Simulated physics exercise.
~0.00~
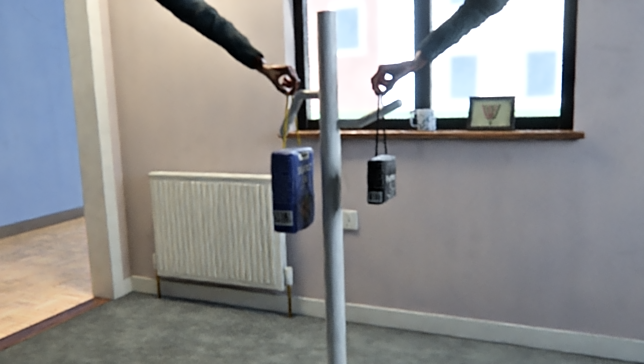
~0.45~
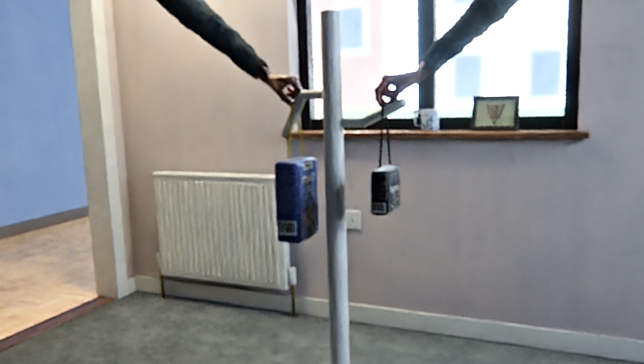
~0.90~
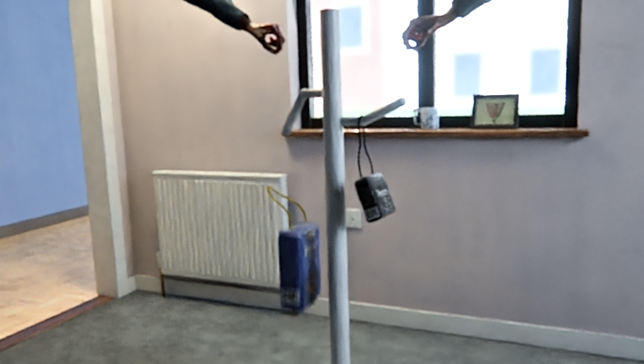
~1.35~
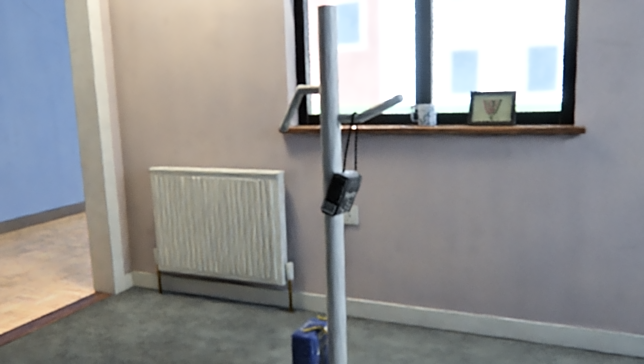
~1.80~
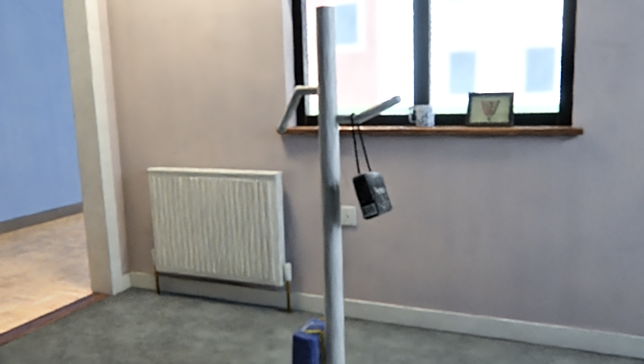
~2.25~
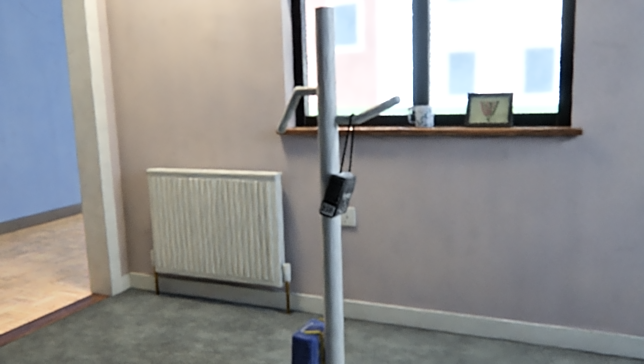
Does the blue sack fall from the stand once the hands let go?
Yes, the blue sack drops and ends up on the floor by the pole, while the black pouch stays hanging on the right peg.
